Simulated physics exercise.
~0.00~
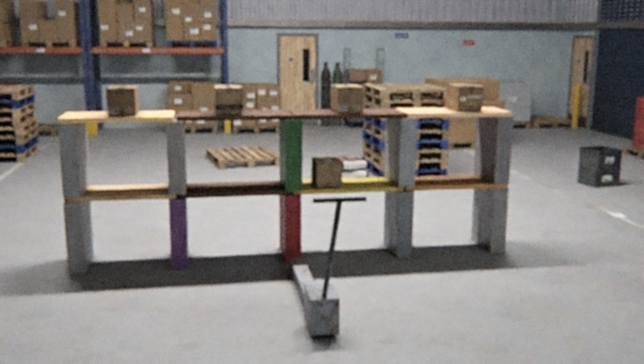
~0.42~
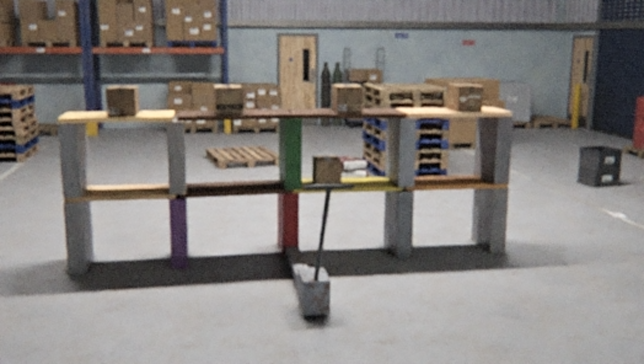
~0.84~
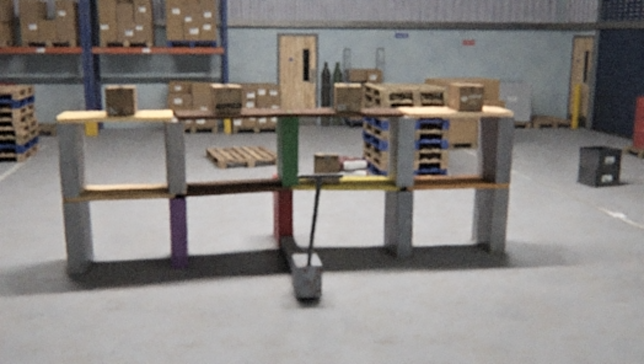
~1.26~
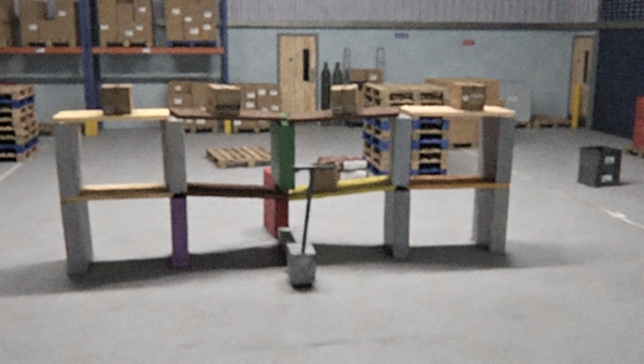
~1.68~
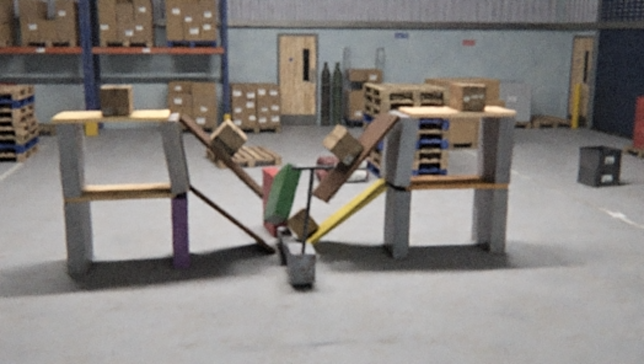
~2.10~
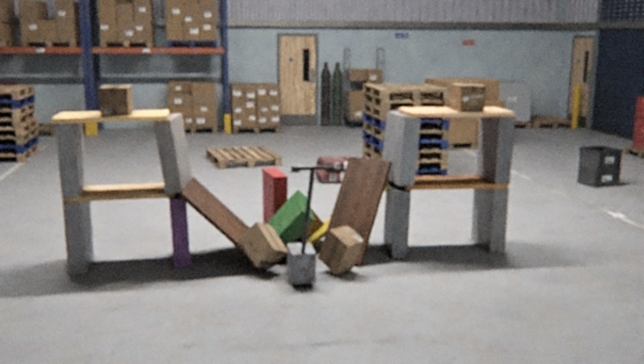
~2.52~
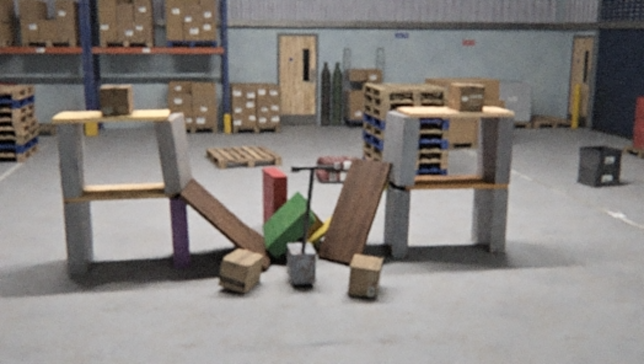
A metal jack slid in low and pushed the red upright out from beneath the two-tier shelf, and the middle sagged and collapsed, dropping the yellow board, green upright and two boxes in a heap while both end sections, including the purple upright, stayed standing.
